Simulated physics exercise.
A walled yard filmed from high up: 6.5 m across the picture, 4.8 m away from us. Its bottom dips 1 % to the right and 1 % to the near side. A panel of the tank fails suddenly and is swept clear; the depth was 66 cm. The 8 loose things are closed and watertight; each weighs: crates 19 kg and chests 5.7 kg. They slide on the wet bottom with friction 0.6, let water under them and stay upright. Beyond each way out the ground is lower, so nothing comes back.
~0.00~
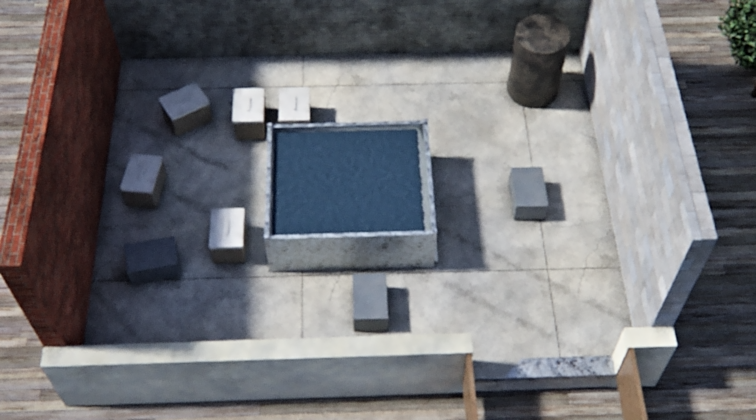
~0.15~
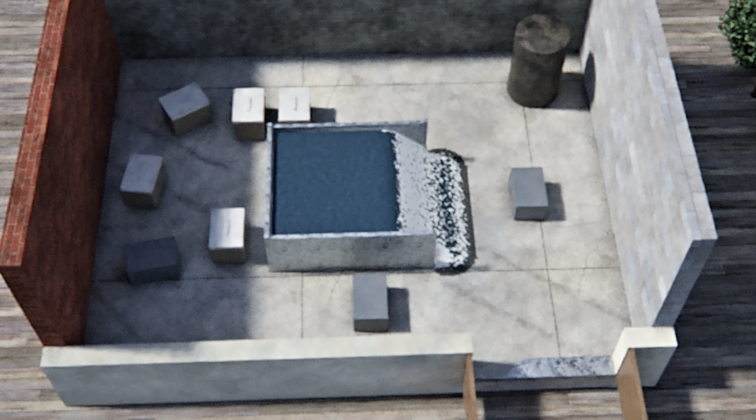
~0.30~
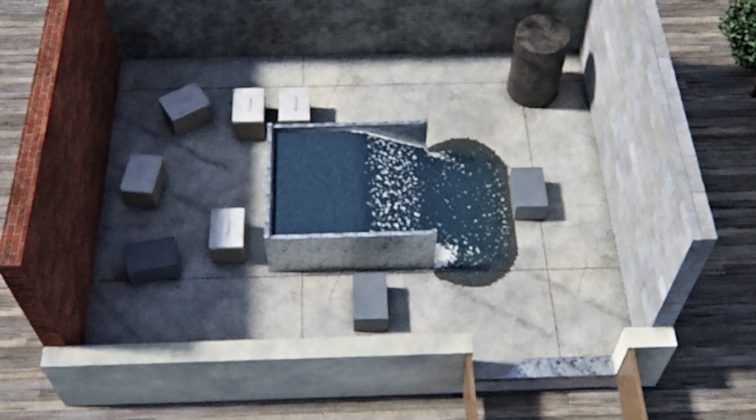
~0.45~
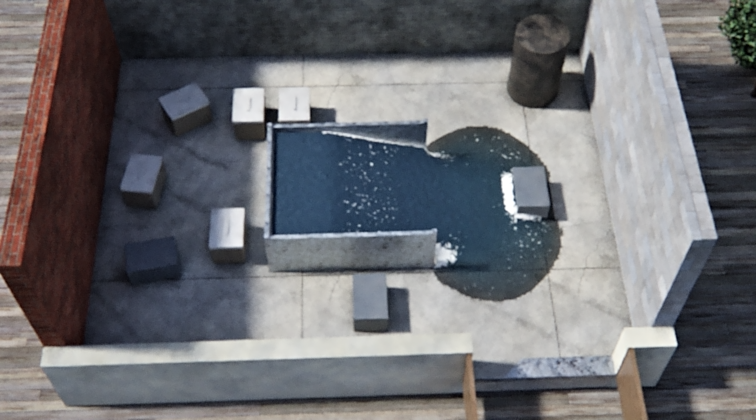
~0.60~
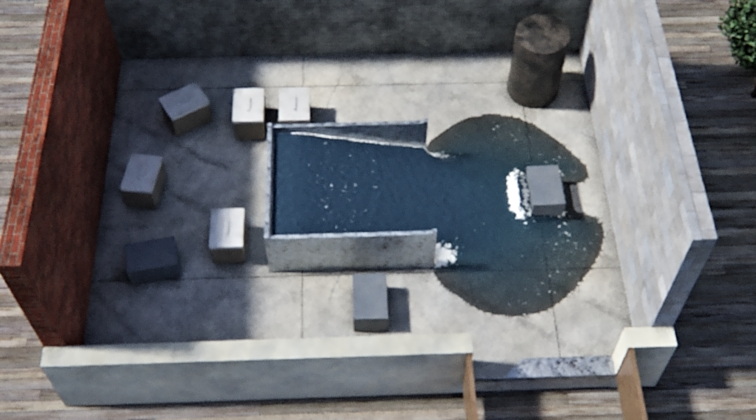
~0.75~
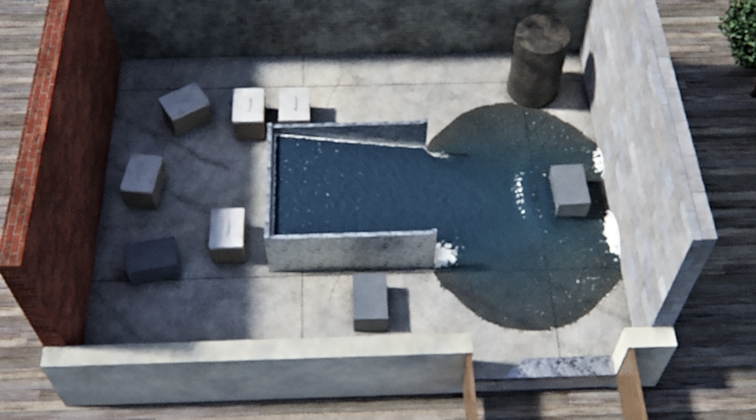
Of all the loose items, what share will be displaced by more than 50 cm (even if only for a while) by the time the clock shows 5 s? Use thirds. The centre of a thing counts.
Share: Between one and two thirds.
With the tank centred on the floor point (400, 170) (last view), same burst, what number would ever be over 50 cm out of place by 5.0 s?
Then 4.
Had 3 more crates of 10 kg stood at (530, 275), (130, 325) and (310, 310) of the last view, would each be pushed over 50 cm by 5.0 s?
In turn: More, less, under.
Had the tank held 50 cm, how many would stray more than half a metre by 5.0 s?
Then 1.
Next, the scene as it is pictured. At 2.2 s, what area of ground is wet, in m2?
Some 13 m2.
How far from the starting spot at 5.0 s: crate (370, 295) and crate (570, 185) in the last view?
In that order: 0 cm, 80 cm.
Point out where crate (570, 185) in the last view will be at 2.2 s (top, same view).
Around (598, 166).
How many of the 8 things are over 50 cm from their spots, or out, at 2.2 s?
By then 1.
After 1.1 s 1 of 8 are over 50 cm from their spots; 1 afloat.
After 2.2 s 1 of 8 are over 50 cm from their spots; 1 afloat.
After 3.5 s 1 of 8 are over 50 cm from their spots; 1 afloat.
After 5.0 s 3 of 8 are over 50 cm from their spots, and 3 have been at some point; 2 afloat.
